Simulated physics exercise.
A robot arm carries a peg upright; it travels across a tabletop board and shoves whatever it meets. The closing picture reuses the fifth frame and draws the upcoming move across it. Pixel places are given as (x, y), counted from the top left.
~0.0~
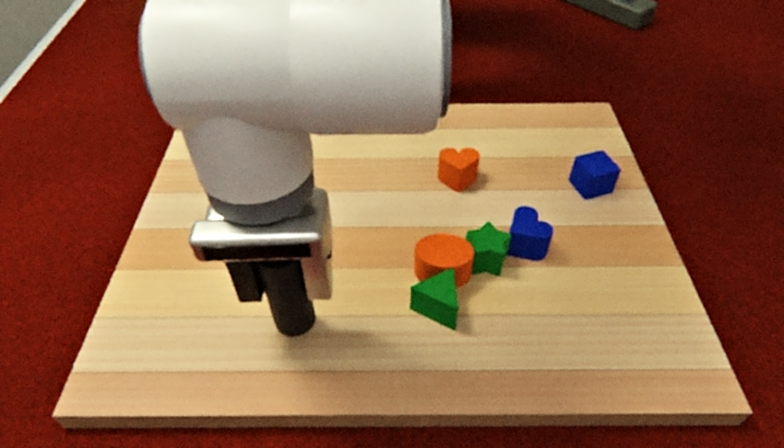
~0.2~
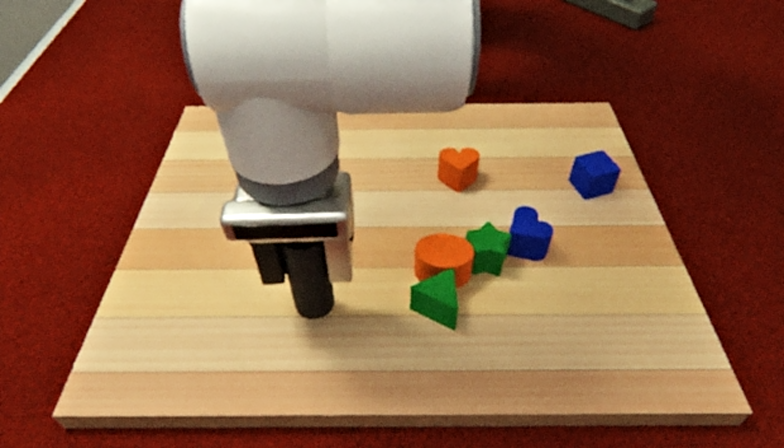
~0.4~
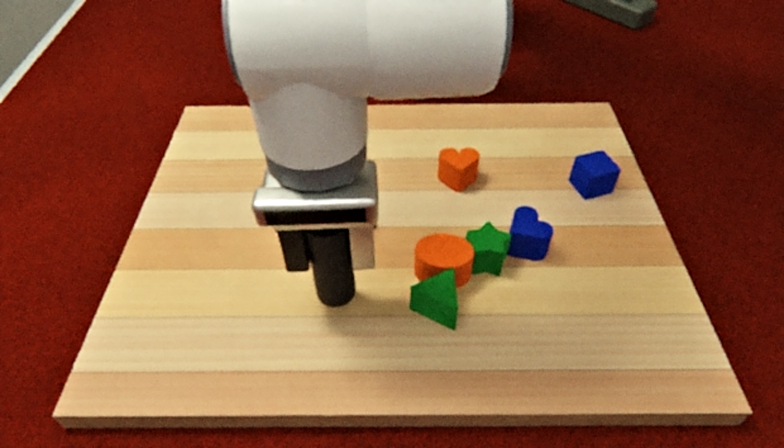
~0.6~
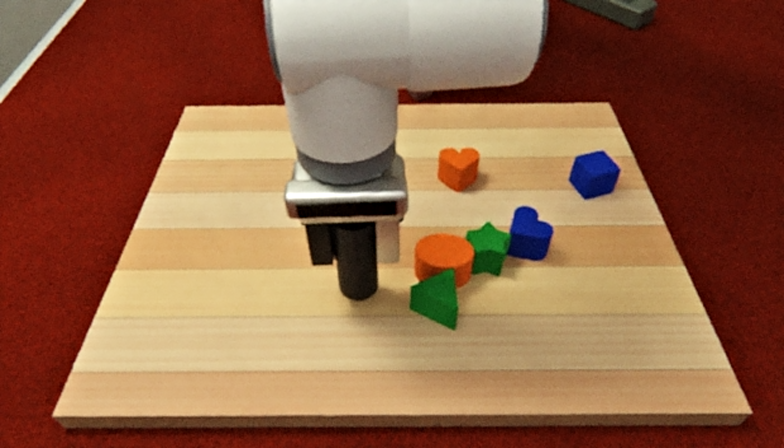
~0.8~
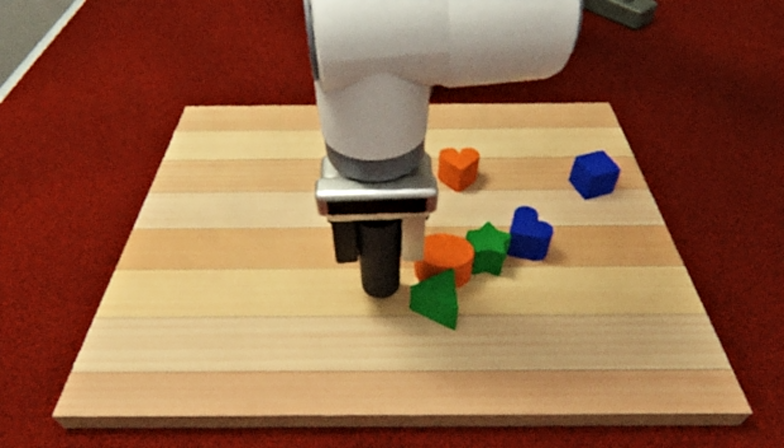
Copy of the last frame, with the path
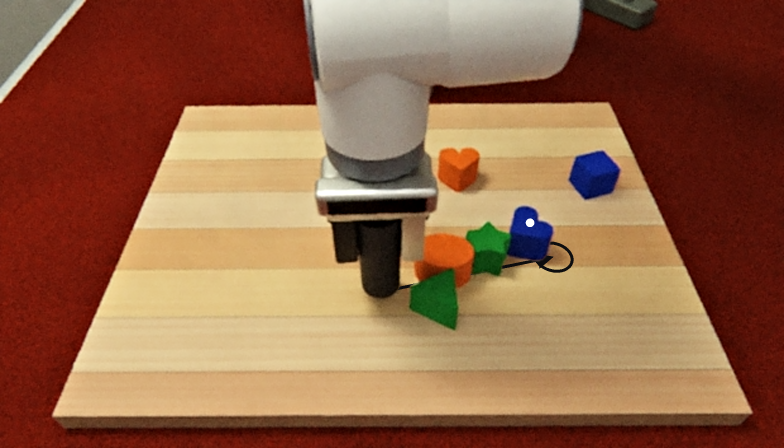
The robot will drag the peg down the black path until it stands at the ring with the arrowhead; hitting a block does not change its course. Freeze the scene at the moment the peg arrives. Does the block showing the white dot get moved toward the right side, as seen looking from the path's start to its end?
It seems not.
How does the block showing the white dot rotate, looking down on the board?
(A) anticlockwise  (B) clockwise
That would be A.
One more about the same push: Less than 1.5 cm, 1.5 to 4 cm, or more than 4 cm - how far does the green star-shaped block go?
It shifts over 4 cm.
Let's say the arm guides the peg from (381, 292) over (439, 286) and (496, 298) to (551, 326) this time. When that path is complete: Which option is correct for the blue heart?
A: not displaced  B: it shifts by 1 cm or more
Choice B: It shifts by 1 cm or more.
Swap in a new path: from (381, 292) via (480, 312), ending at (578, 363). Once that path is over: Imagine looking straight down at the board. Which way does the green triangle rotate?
Clockwise, looking down.
The line goes from (381, 292) to (553, 257); the dot is on the blue heart.
What follows on the original path. One third of the way, peg (442, 271); orange elliptical block (480, 240), turned 15° clockwise; green star-shaped block (522, 236); blue heart (547, 216).
Two thirds of the way, peg (500, 259); orange elliptical block (535, 228), turned 30° clockwise; green star-shaped block (579, 231); blue heart (581, 202), turned 70° anticlockwise.
At the end, peg (556, 248); green triangle unmoved; orange elliptical block (572, 208), turned 15° clockwise; green star-shaped block (613, 229), turned 55° clockwise; blue heart (595, 189), turned 70° anticlockwise.
